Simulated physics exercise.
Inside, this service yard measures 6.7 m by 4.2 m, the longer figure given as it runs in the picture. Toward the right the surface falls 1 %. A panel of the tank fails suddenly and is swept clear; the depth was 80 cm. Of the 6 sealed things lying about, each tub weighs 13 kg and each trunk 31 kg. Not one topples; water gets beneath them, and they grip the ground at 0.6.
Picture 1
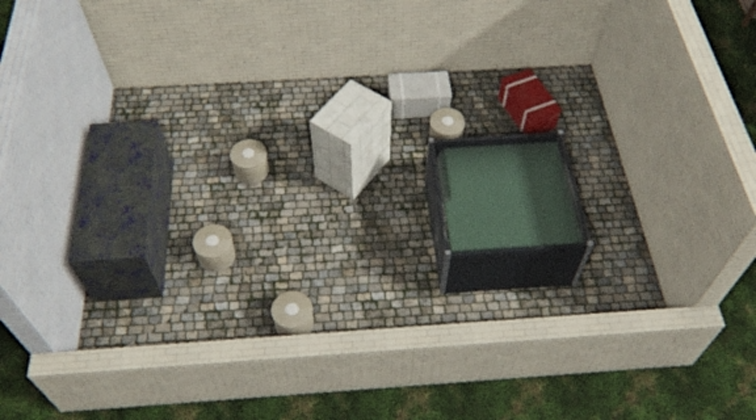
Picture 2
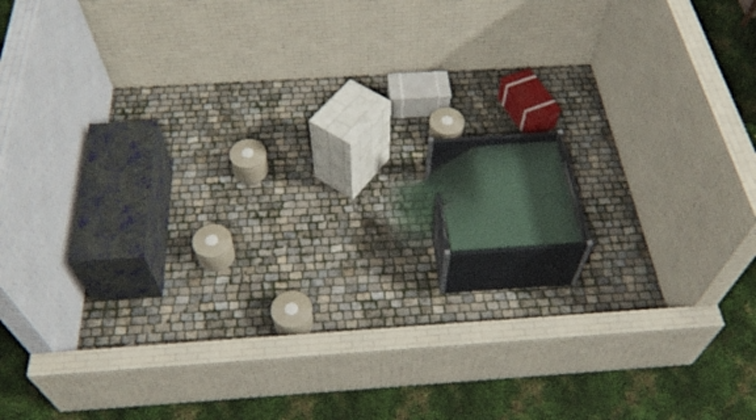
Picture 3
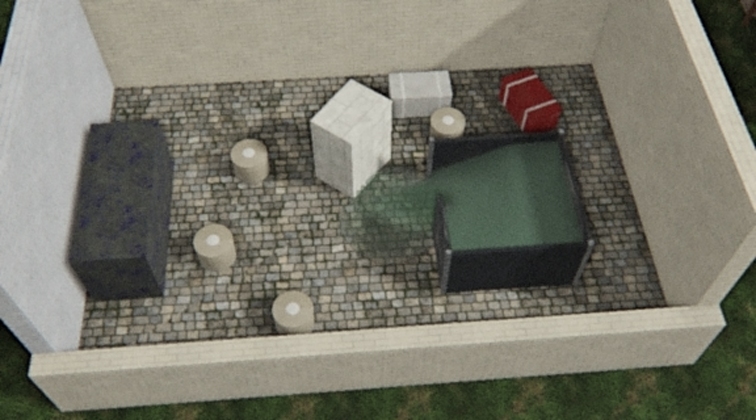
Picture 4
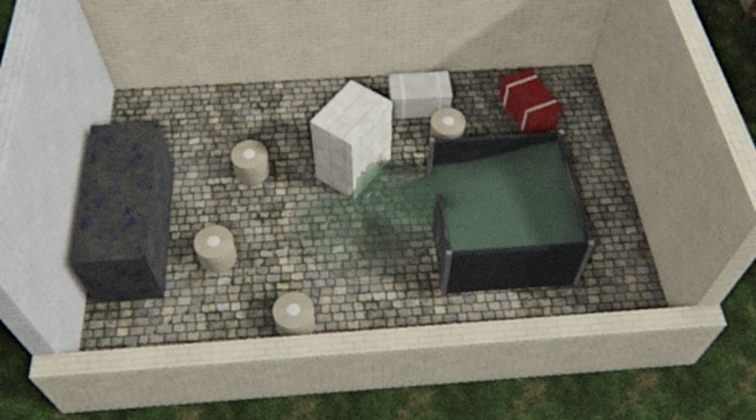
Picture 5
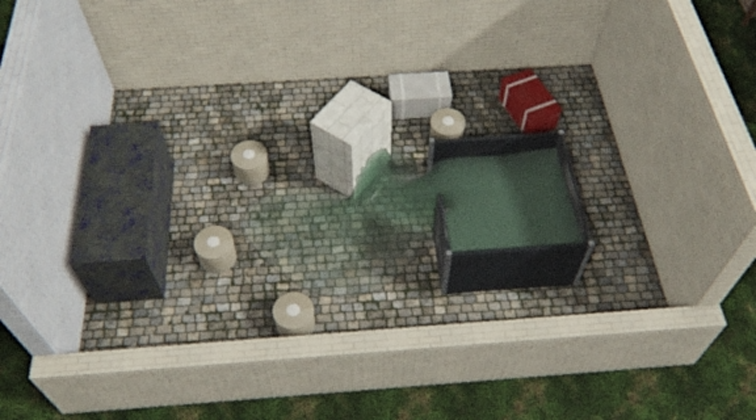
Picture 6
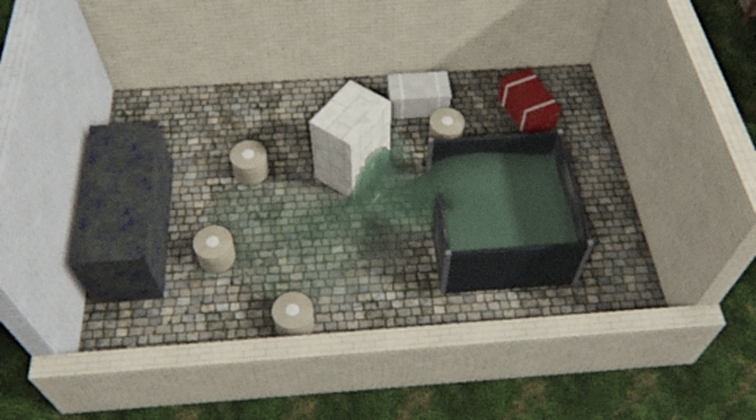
In a walled yard paved with stone, a dark-sided tank of green water stands at the right, near a red trunk, pale blocks and short round posts. Its left side opens and water pours out leftward, reaching the tall white block, then spreads thinly across the paving among the posts while the objects stay put.
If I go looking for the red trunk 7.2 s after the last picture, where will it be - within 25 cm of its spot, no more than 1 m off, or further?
You'll find it within 25 cm of its spot.
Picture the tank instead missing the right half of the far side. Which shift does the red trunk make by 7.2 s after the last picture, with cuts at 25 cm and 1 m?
In that scenario the red trunk would have been washed far off.
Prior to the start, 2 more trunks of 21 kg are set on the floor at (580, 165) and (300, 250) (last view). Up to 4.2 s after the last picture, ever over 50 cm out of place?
Lab note - in order: Below threshold / above threshold.
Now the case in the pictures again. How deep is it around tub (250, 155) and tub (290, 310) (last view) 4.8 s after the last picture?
Some 5 cm at the first, some 11 cm at the second.
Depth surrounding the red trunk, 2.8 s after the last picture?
Depth: About 3 cm.
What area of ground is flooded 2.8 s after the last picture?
Wet area: Approx. 21 m2.
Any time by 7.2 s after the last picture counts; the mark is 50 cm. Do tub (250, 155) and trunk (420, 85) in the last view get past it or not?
In sequence - stayed below the line; stayed below the line.
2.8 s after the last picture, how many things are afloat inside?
Then: 2.
Then, 0.9 s after the last picture the red trunk is near (530, 93), 0.0 m from its start, aground; 1 afloat.
Then, 2.8 s after the last picture the red trunk is near (530, 93), 0.0 m from its start, aground; 2 afloat.
Then, 4.8 s after the last picture the red trunk is near (530, 93), 0.0 m from its start, aground; 2 afloat.
Then, 7.2 s after the last picture the red trunk is near (530, 93), 0.0 m from its start, aground; 1 afloat.
